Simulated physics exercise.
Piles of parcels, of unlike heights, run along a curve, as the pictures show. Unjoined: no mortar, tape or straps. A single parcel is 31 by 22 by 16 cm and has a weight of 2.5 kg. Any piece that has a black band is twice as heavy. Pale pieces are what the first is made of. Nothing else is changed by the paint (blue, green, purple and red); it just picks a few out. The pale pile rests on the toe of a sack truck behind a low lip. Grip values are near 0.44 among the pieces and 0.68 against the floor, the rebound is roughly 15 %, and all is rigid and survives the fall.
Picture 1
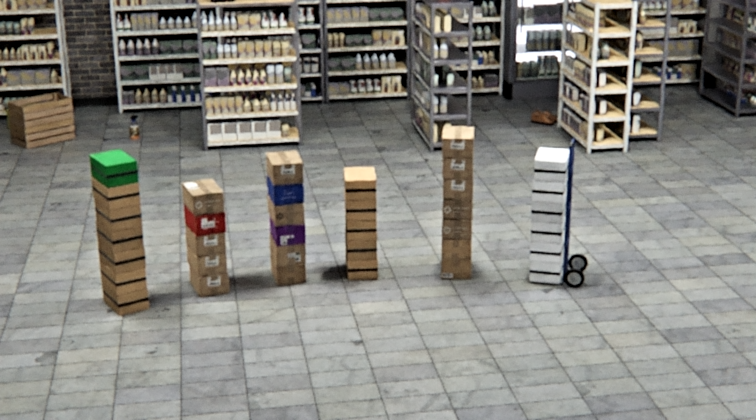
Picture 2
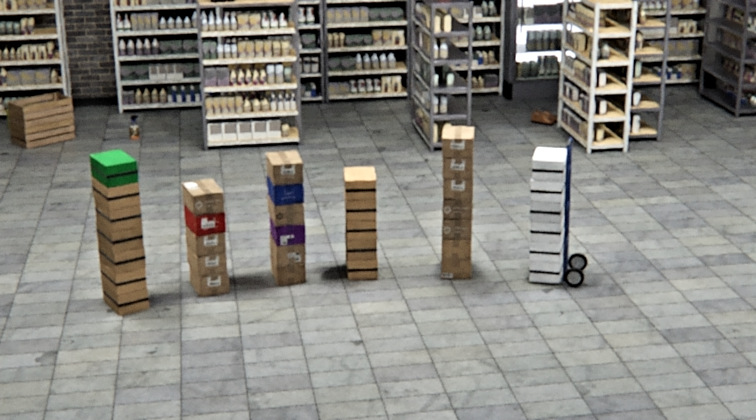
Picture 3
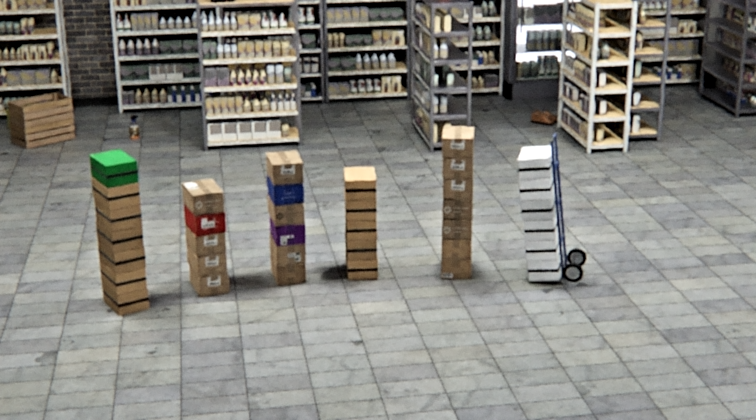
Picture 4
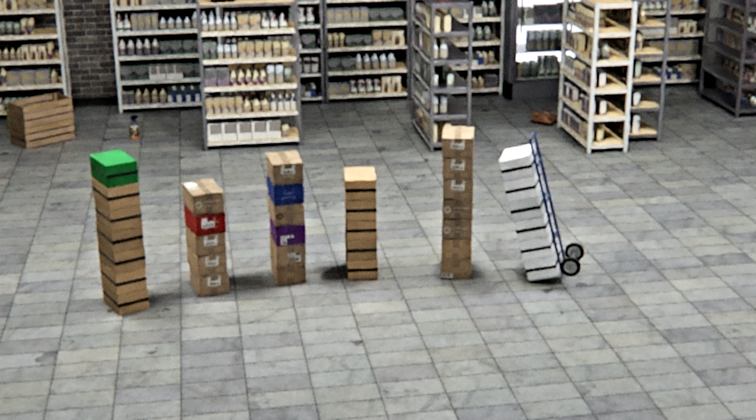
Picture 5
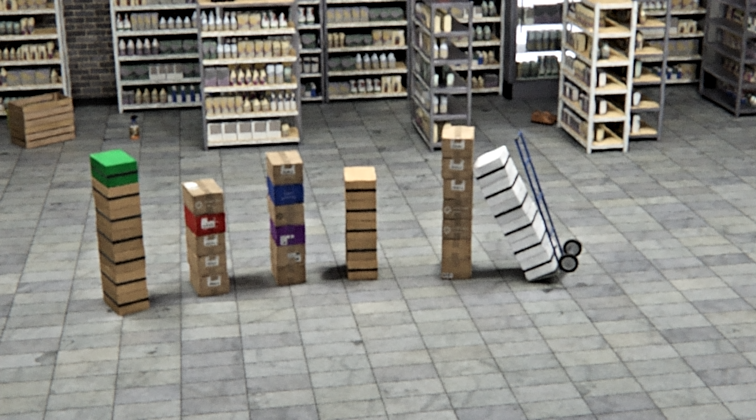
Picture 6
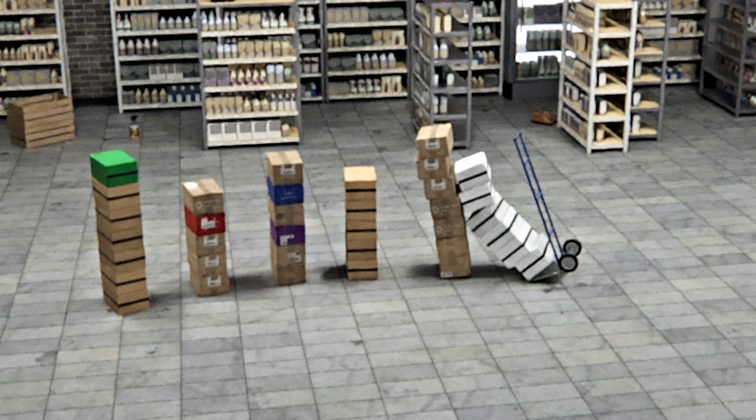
The clip opens on a curved row of box stacks on a grey tiled floor, with a white stack on a blue hand truck at the right. The truck tilts left, tipping the white stack, whose boxes slide and lean against the tall brown stack beside it, pushing its upper boxes leftward.
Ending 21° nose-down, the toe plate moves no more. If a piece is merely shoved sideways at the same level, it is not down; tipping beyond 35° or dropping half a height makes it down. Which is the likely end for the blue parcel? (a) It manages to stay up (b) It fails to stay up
b, it fails to stay up.
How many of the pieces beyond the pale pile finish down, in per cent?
Somewhere near 65 in a hundred.
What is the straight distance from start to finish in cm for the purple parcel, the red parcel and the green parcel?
So purple shifts 50 cm, red shifts 40 cm and green shifts 5 cm.
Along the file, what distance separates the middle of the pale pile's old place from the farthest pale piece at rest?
About 135 cm along.
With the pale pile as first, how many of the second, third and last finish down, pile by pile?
For the second pile 7, for the third pile 5, for the last pile 0.
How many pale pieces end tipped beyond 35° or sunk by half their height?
Exactly 6 pale pieces do.
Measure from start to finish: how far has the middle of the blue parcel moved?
It ends around 80 cm from its start.
Then, 0.21 s past the last view, 6 of the pale pile down; none of the 30 other parcels down, 7 disturbed; blue parcel unmoved.
Then, 0.65 s past the last view, 6 of the pale pile down; 7 of the 30 other parcels down; blue parcel unmoved.
Then, 1.27 s past the last view, 6 of the pale pile down; 12 of the 30 other parcels down; blue parcel 25° from how it stood, 53 mm lower; purple parcel 32° from how it stood.
Then, 1.77 s past the last view, 6 of the pale pile down; 18 of the 30 other parcels down; blue parcel 28° from how it stood, 26 cm lower; purple parcel 42° from how it stood, 17 cm lower.
In the end, 6 of the pale pile down; 19 of the 30 other parcels down; blue parcel 28° from how it stood, 27 cm lower; purple parcel 45° from how it stood, 17 cm lower; red parcel 28° from how it stood, 8 cm lower. From the last view, middles, blue parcel near (183, 230), purple parcel near (228, 254).
